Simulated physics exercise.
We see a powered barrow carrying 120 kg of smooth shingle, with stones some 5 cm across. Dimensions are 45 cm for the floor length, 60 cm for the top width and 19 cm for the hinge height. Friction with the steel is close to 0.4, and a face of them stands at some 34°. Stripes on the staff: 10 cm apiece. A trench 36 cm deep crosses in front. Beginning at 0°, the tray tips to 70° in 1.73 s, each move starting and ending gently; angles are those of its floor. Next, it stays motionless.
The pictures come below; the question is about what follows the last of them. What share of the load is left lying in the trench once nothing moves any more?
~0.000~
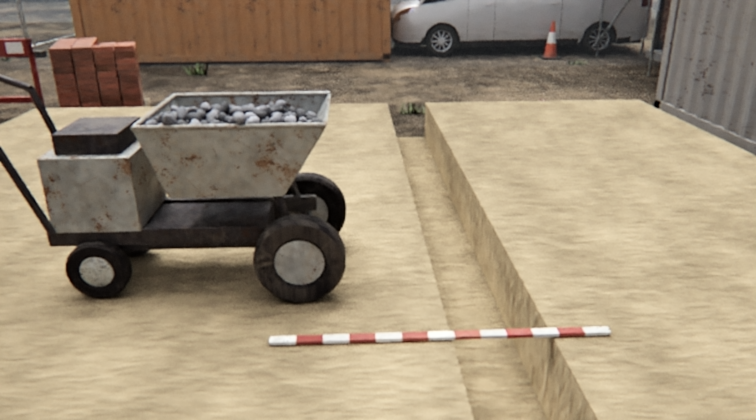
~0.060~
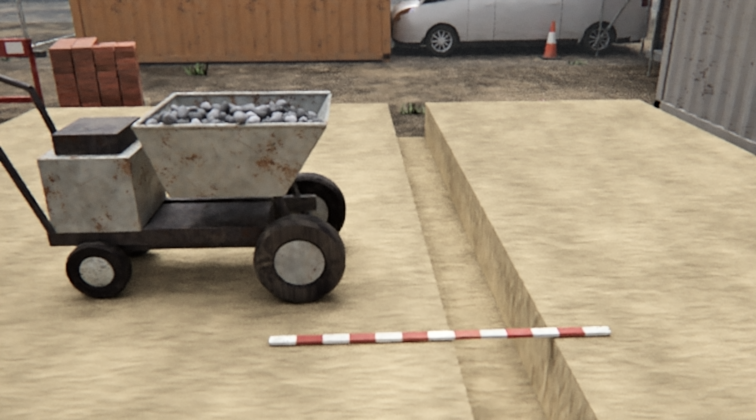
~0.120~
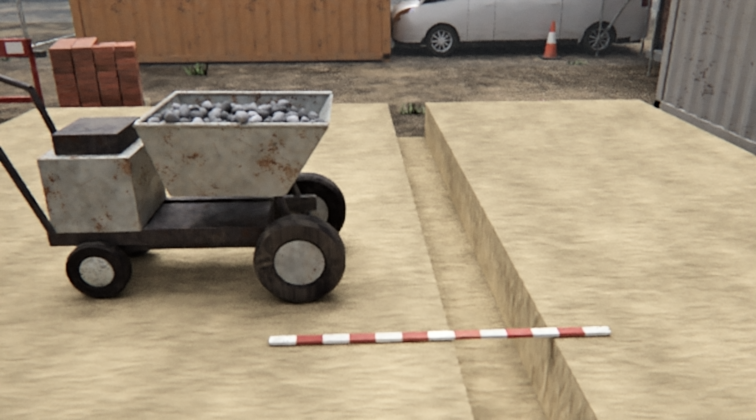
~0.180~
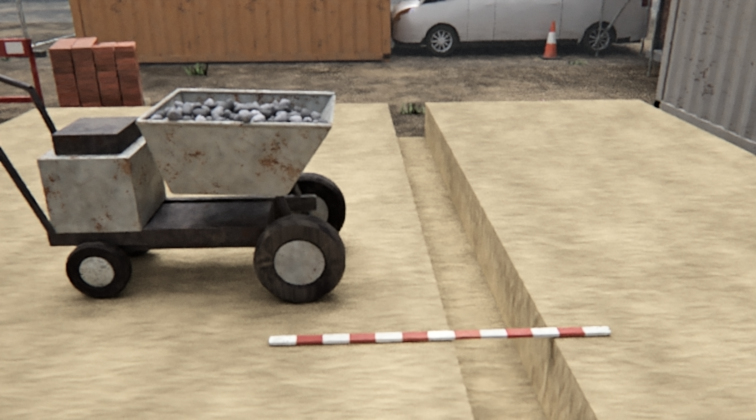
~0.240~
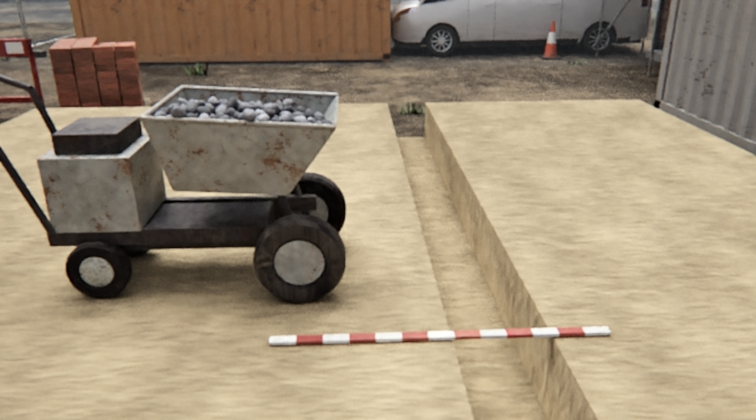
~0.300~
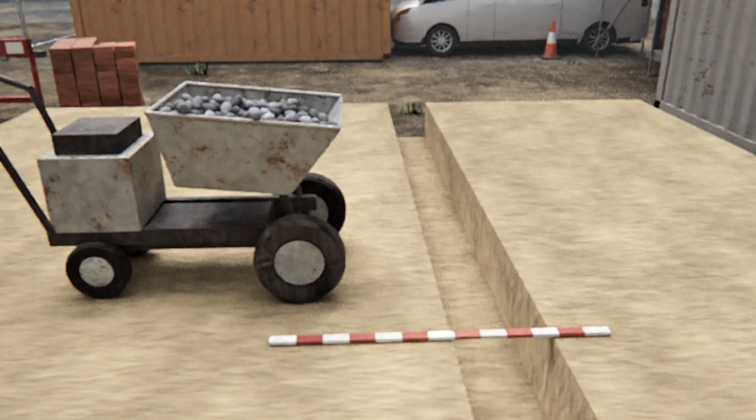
About 99 per cent.
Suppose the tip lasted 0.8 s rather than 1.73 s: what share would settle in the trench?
Then some 85 per cent would.
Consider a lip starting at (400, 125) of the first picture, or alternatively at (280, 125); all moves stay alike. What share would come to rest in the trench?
Close to 50 percent in the first case, 85 percent in the second.
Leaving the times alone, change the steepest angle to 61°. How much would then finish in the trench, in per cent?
With that change, near 70 per cent.
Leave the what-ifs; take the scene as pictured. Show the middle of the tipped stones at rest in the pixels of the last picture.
Their middle is at about (472, 316).
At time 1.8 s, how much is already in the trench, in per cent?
By that moment, roughly 50 per cent of the load.
After 1.3 s the floor is at 59°; 98 % in the tray, 1 % short of the trench, 1 % in the trench; the foremost stones are at (451, 221).
After 1.8 s the floor is at 70°; 51 % in the tray, 48 % in the trench; the foremost stones are at (518, 286).
After 2.2 s the floor is at 70°; 30 % in the tray, 69 % in the trench, 1 % past the trench; the foremost stones are at (565, 277).
After 4.1 s the floor is at 70°; 0 % in the tray, 99 % in the trench, 1 % past the trench; the foremost stones are at (582, 268).
